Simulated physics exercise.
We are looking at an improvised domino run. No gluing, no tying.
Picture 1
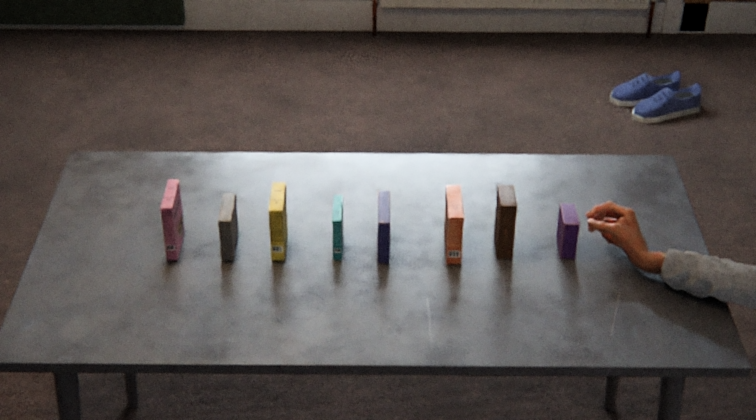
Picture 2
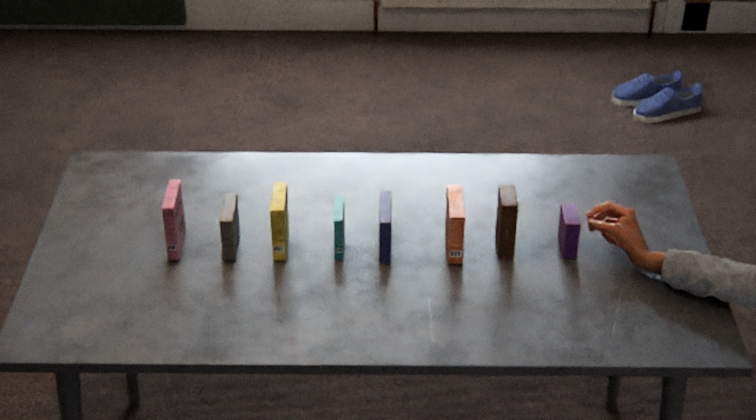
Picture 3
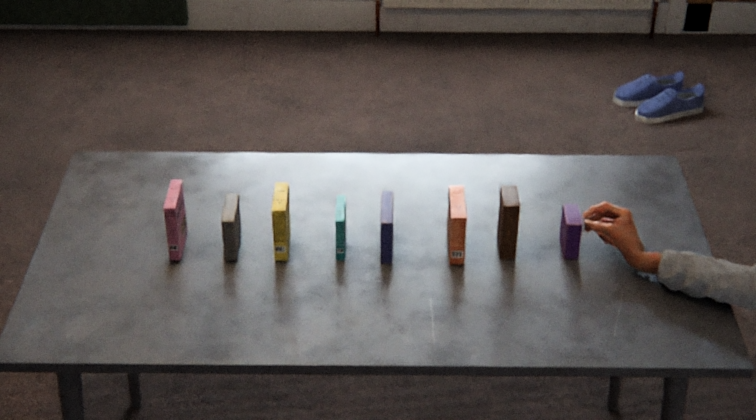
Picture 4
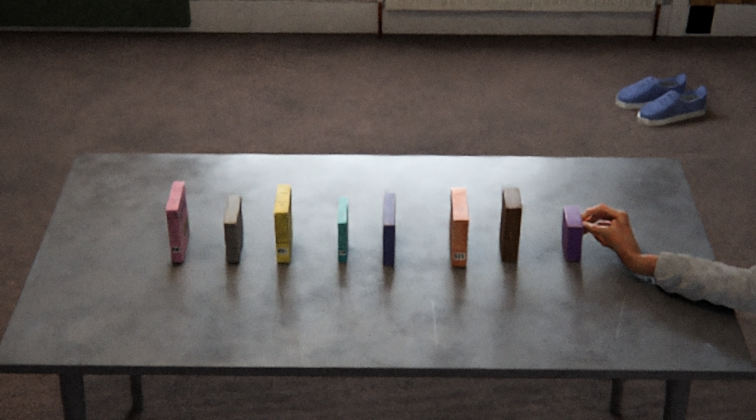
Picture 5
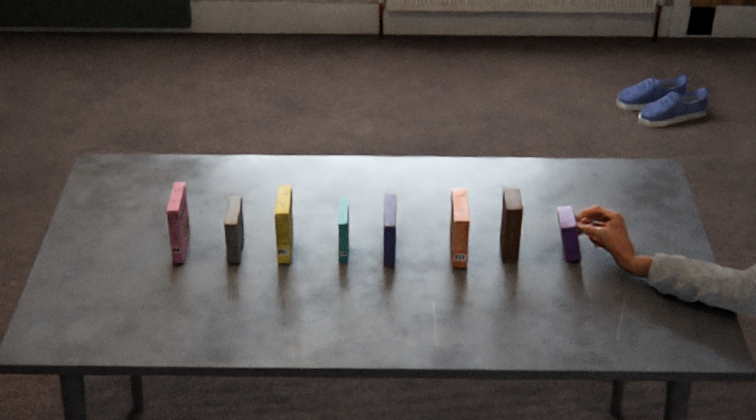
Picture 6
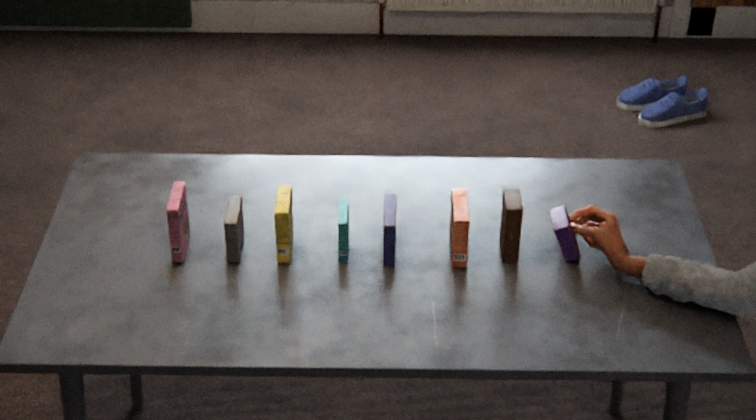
A hand reached in from the right and pushed the small purple block at the end of a spaced-out row on a gray table, tilting it left while the other colorful blocks stayed upright.
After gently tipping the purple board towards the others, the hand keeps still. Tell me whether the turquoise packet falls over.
It is not thrown off balance.
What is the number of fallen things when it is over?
That makes 1 altogether.
Then, 0.20 s after the last picture, purple board 79° over.
Then, 0.30 s after the last picture, purple board 90° over.
At rest, all 6 in place. Seen from the same camera at the end, turquoise packet near (343, 230).
